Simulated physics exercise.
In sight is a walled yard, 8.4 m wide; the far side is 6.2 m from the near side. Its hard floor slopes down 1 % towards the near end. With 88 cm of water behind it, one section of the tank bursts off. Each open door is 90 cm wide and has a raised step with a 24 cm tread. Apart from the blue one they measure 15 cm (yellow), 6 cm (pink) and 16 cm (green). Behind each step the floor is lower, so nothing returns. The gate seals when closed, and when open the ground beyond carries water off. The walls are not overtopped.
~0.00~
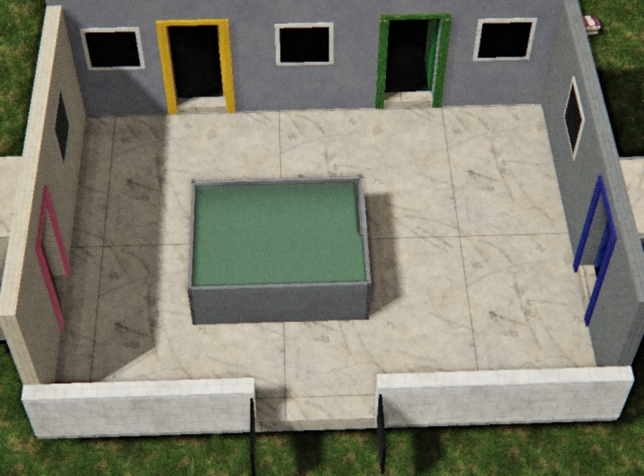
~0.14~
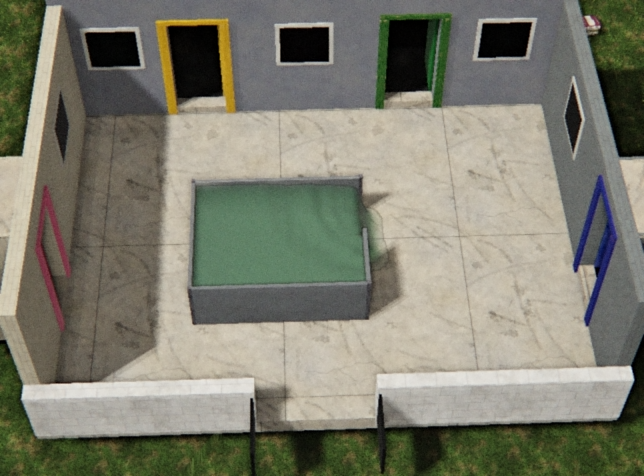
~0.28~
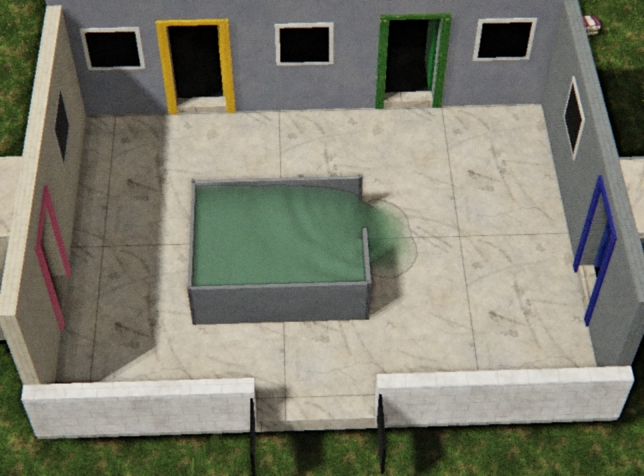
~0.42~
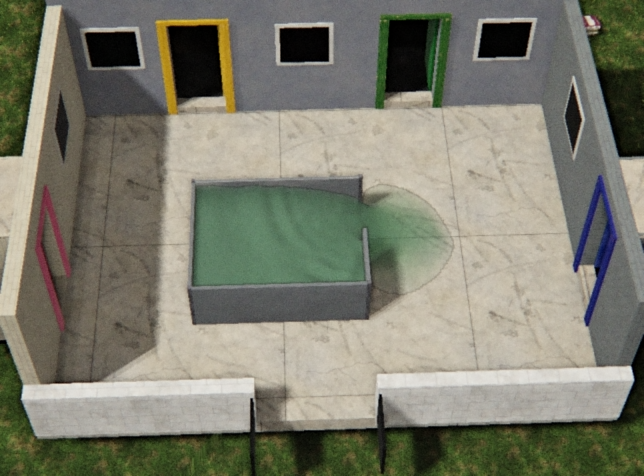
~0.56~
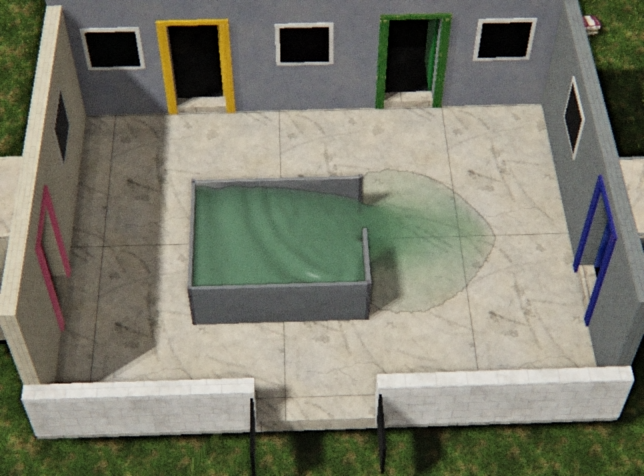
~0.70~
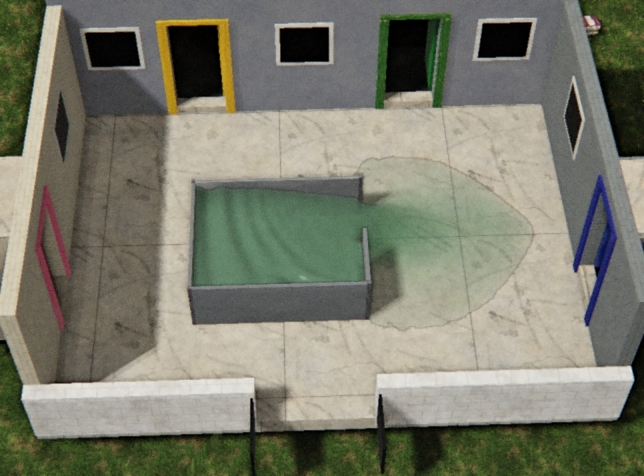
Green-tinted water in a rectangular tank starts still, then pours through a gap in the tank's right side and spreads rightward across the pale floor of a walled yard in a widening, thinning fan, its surface rippling inside.
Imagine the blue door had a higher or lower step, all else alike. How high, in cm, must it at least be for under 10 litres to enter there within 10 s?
Some 26 cm above the ground.
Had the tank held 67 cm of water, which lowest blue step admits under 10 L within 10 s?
Some 19 cm.
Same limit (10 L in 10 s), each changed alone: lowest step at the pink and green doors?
Roughly 12.5 cm at pink and 11.0 cm at green.
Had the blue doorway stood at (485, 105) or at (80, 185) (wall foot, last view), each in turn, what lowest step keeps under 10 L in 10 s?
Roughly 27 and 11.5 cm.
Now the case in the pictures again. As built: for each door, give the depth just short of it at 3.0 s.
Depths in cm: Yellow 0, pink 0, green 7, blue 27.
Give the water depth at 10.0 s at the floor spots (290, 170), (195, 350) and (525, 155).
About 4, 7 and 11 cm.
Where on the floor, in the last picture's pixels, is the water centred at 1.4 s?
At about (325, 257).
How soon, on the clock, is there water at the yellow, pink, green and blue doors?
Arrival: Yellow 5.0 s, pink 6.5 s, green 1.8 s, blue 1.1 s.
After 1.4 s water covers 30 % of the floor, deepest (49 cm) near (371, 235); 24 cm at the blue door, 0 litres in over its 21 cm step.
After 3.0 s water covers 35 % of the floor, deepest (40 cm) near (545, 150); 27 cm at the blue door, 33 litres in over its 21 cm step.
After 10.0 s water covers 100 % of the floor, deepest (18 cm) near (54, 403); 13 cm at the blue door, 43 litres in over its 21 cm step.
At the blue door as built, the water arrived by 1.1 s and peaked near 32 cm at 2.2 s.
With a step of 23 cm, 27 litres would have come in within the 10 s; with 31 cm, 1 litre. So under 10 litres takes about 26 cm.
